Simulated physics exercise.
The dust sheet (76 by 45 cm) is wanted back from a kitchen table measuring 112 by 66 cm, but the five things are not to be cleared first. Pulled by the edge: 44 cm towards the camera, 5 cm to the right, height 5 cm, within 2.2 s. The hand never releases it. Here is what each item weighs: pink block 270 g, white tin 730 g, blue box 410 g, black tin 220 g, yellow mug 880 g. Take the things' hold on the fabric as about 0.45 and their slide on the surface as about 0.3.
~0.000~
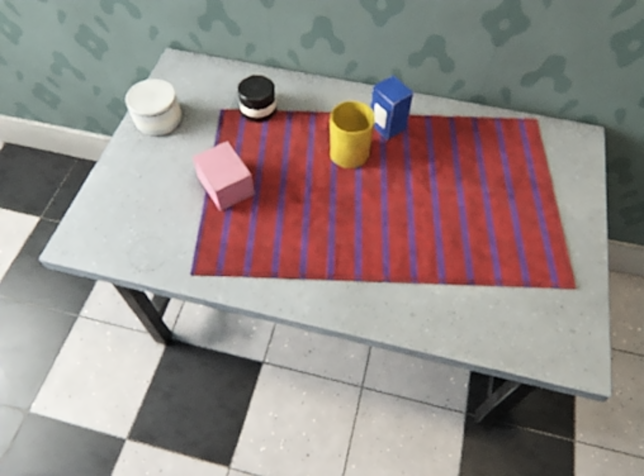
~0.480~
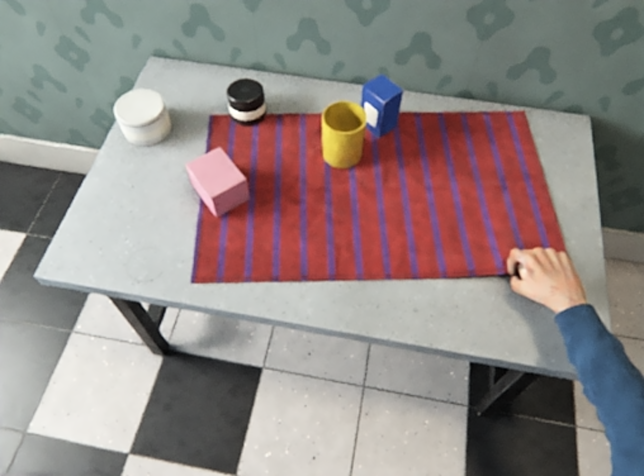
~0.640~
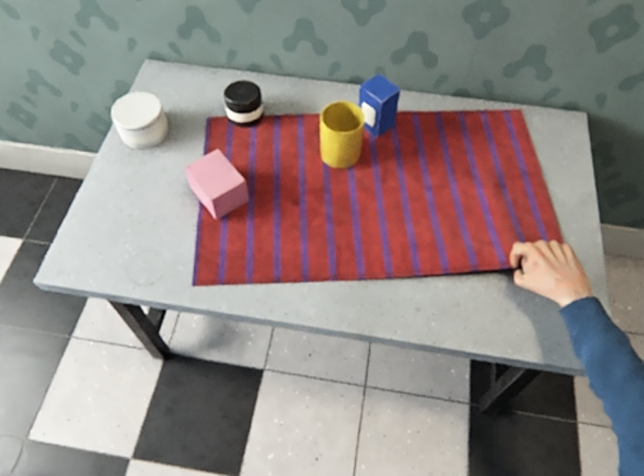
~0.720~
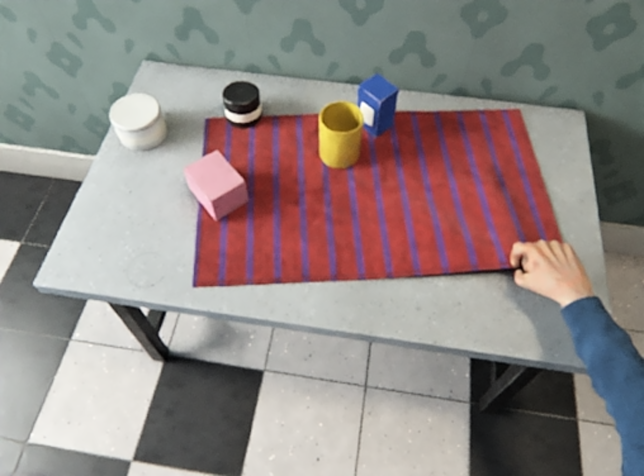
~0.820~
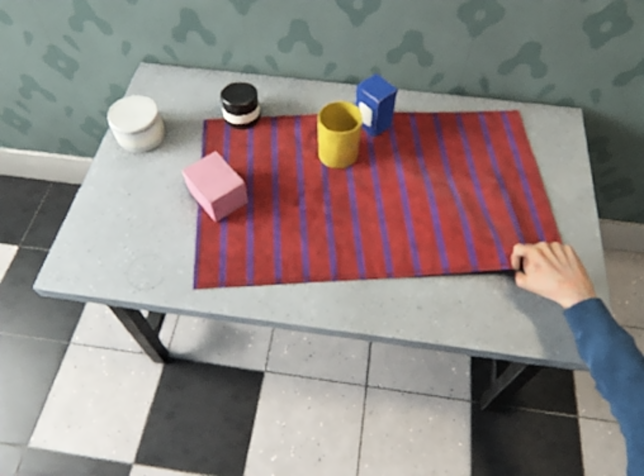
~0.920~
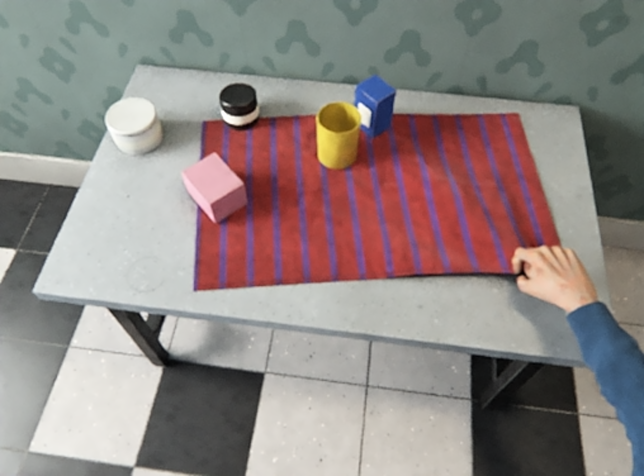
On a grey table against a patterned green wall, a blue-sleeved hand gripping a striped red cloth's corner, the objects barely shifting.
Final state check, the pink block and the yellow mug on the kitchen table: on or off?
Outcome: I'd bet the pink block never leaves the surface; I'd bet the yellow mug never leaves the surface.
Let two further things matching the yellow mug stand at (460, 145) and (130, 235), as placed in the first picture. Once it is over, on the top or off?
Log, listed order - kept / kept.
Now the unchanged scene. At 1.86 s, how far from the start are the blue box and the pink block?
Estimate: Blue box near 25 cm, pink block near 10 cm.
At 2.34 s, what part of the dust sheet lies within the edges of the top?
Roughly 60%.
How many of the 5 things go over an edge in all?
Count recorded: 0.
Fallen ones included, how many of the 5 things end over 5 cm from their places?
The answer is 4 of them.
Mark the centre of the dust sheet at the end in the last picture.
Roughly at (446, 330) in the last picture.
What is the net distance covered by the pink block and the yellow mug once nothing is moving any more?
Pink block: 25 cm; yellow mug: 35 cm.
At 1.4 s, 100 % of the dust sheet is still over the top; yellow mug 7 cm off its start, pink block 3 cm off its start, blue box 10 cm off its start.
At 1.9 s, 85 % of the dust sheet is still over the top; yellow mug 19 cm off its start, pink block 10 cm off its start, blue box 23 cm off its start.
At 2.3 s, 60 % of the dust sheet is still over the top; yellow mug 30 cm off its start at (426, 221), pink block 18 cm off its start at (272, 231), blue box 36 cm off its start at (482, 201).
At 2.8 s, 50 % of the dust sheet is still over the top; yellow mug 36 cm off its start, pink block 22 cm off its start, blue box 42 cm off its start.
At 4.4 s, 50 % of the dust sheet is still over the top; yellow mug 36 cm off its start at (441, 246), pink block 23 cm off its start at (283, 248), blue box 43 cm off its start at (502, 228), black tin 34 cm off its start at (355, 168).
